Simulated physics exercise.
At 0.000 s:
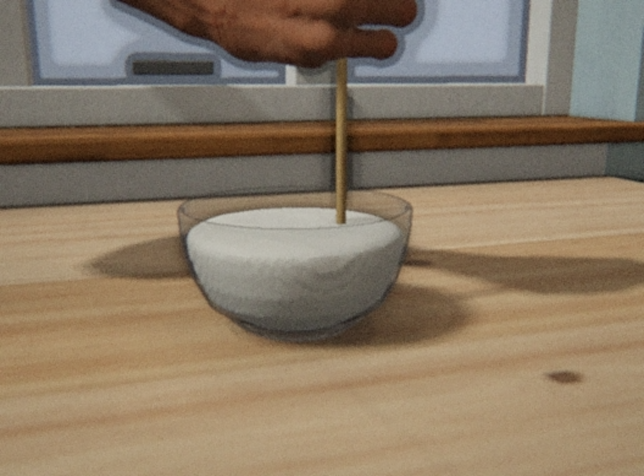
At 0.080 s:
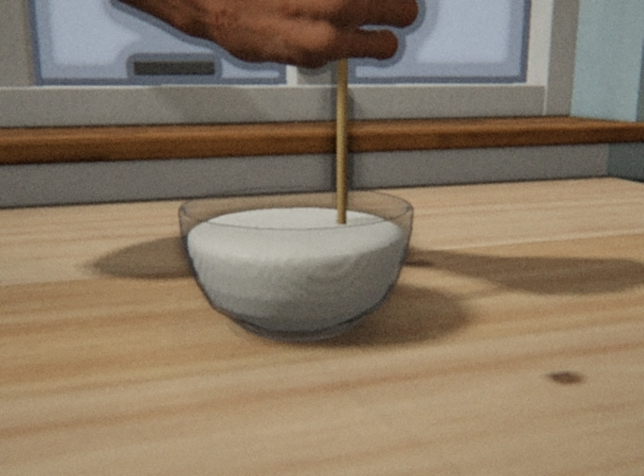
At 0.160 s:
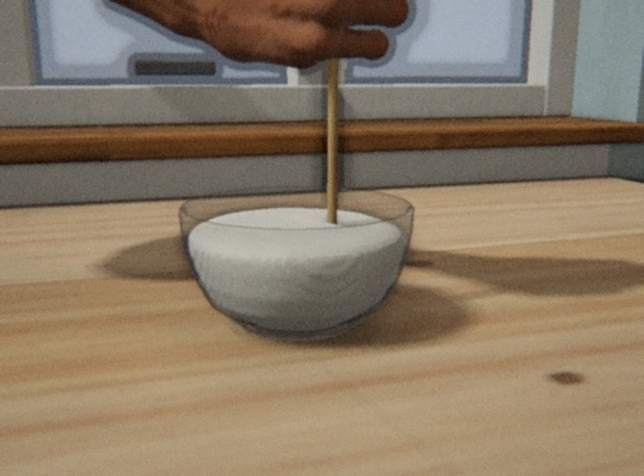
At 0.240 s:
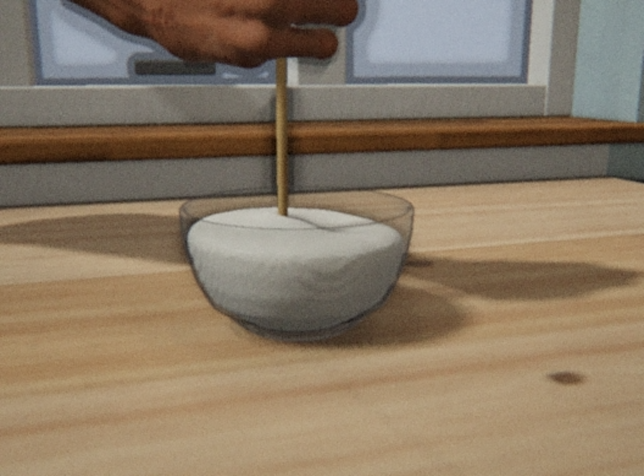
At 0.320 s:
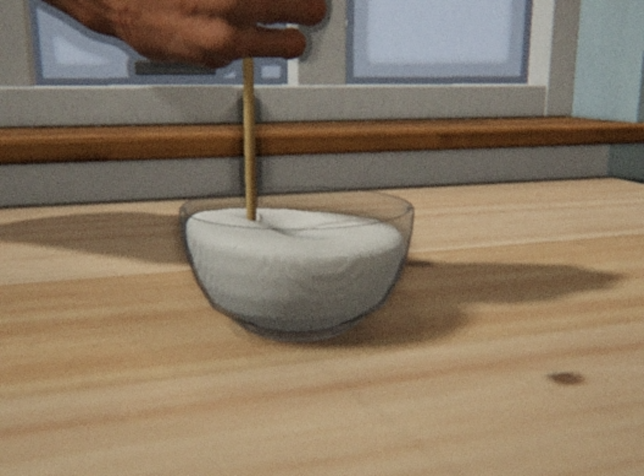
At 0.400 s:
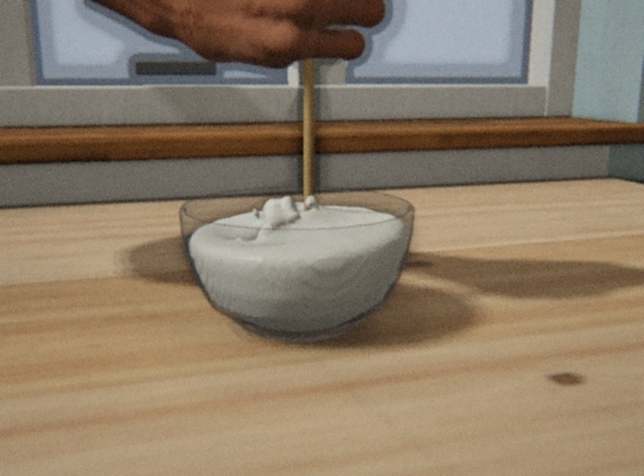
On a pale wooden counter near a window, a hand holds a thin stick upright in a clear round bowl of white milk, at first barely moving. The hand then sweeps the stick left through the milk, denting the surface, and swings back right as small white lumps splash up.
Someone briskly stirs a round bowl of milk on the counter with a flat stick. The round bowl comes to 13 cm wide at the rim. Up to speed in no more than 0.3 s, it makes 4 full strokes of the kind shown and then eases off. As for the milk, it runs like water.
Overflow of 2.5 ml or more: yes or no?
Yes, it overflows.
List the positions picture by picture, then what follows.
In the first frame, the stem is at (342, 94); surface from (188, 236) to (396, 223); the rim runs from (181, 216) to (400, 202).
In the second frame, the stem is at (343, 95); surface from (188, 237) to (396, 224).
In the third frame, the stem is at (333, 95); surface from (189, 237) to (396, 224).
In the fourth frame, the stem is at (282, 95); surface from (188, 233) to (396, 229).
In the fifth frame, the stem is at (249, 95); surface from (187, 222) to (397, 226).
In the sixth frame, the stem is at (309, 95); surface from (189, 241) to (399, 217).
Then, 0.70 s in, 4 ml is over the rim.
Then, 1.00 s in, 11 ml is over the rim.
Then, 1.30 s in, 11 ml is over the rim.
Then, 1.60 s in, 12 ml is over the rim.
Finally, 12 ml is over the rim.
